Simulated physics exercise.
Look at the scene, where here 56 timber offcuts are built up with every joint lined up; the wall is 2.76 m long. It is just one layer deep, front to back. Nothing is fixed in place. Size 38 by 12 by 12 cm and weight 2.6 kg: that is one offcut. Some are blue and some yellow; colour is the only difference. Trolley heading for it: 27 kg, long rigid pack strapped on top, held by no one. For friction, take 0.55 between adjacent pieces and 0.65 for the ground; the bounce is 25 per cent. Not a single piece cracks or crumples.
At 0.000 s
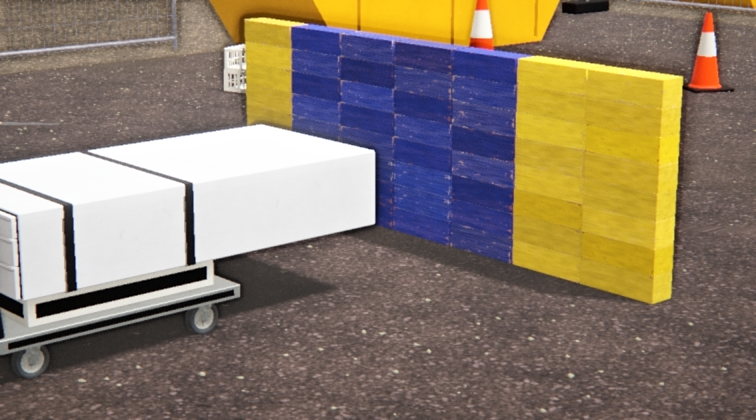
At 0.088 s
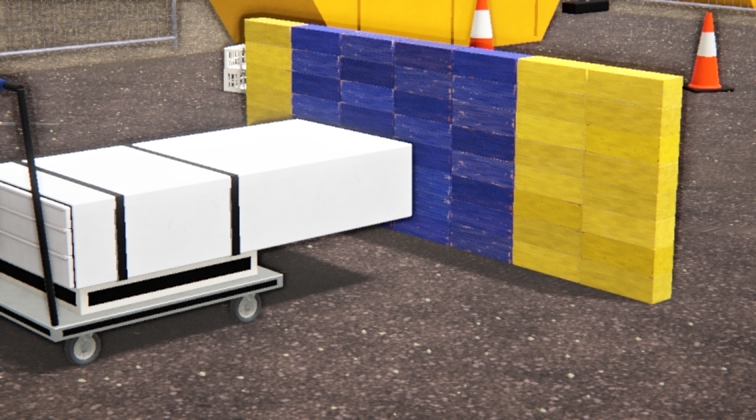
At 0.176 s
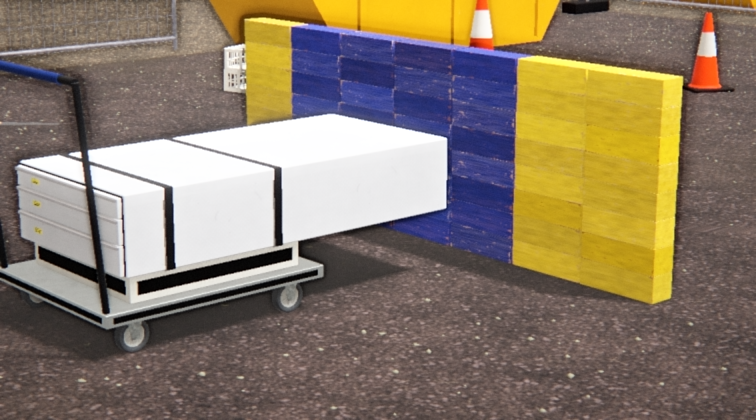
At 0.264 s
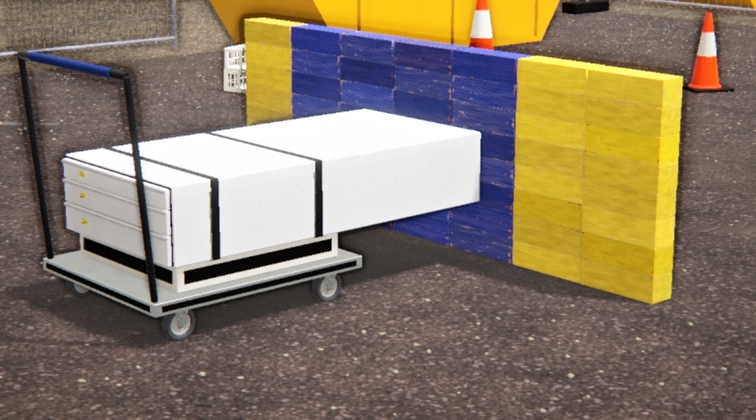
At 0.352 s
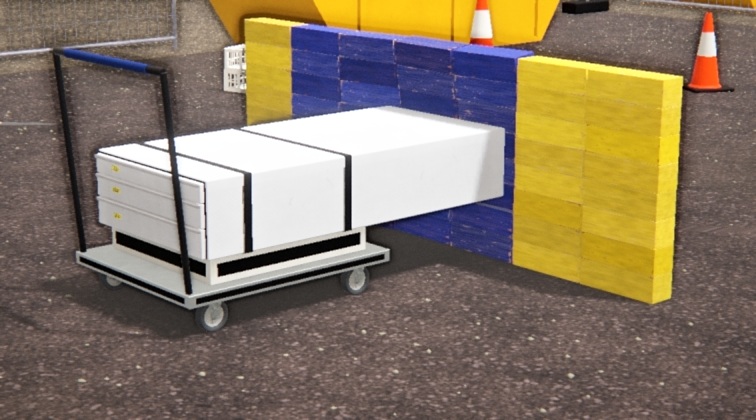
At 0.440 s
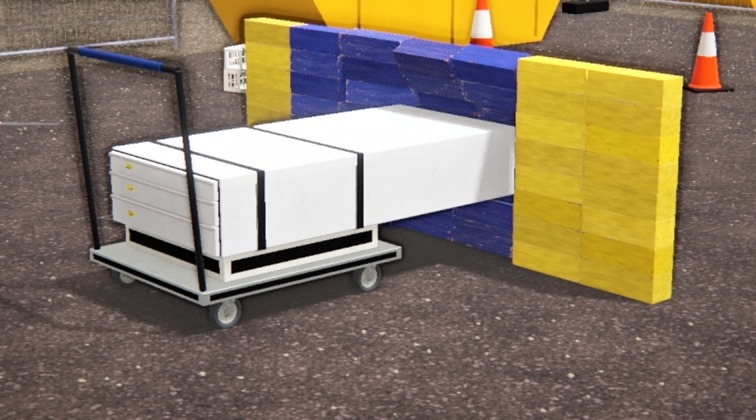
At first, a trolley carrying a long white load strapped with black bands rolls rightward, unattended, across dark ground toward a low wall of blue and yellow blocks. The load's front end then meets the blue section and pushes in, shifting several blue blocks and tilting some along the top.
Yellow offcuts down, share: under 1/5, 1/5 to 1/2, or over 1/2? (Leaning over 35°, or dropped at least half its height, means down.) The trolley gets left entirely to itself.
Under 1/5.
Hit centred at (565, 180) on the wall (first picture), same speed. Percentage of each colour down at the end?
Result - yellow: 70 %; blue: 20 %.
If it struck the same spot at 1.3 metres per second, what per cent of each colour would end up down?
The yellow would finish 0 in a hundred down, the blue 70 in a hundred.
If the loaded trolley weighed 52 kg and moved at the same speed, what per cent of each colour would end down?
Result: Yellow 0 and blue 70 in a hundred.
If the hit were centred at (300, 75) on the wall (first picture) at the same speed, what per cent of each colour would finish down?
Per cent down - yellow: 20, blue: 30.
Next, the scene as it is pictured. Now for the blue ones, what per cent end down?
Blue share down - 70 in a hundred.
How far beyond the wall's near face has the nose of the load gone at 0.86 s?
About 25 cm.
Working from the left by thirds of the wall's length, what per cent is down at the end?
I'd put it at 0 % left, 100 % middle and 0 % right.
By 0.60 s, load 17 cm past the wall's line, still rolling; none of the 24 yellow offcuts down (16 of 56 in all colours); top yellow offcut unmoved; top blue offcut tilted 70°, 20 cm lower.
By 0.86 s, load 24 cm past the wall's line, still rolling; none of the 24 yellow offcuts down (23 of 56 in all colours); top yellow offcut unmoved; top blue offcut on its side.
When it is over (2.1 s), load 36 cm past the wall's line, stopped; none of the 24 yellow offcuts down (23 of 56 in all colours); top yellow offcut unmoved; top blue offcut on its side. That is 0 per cent. In pixels of the last frame, middles, top yellow offcut near (276, 33), top blue offcut near (515, 106).
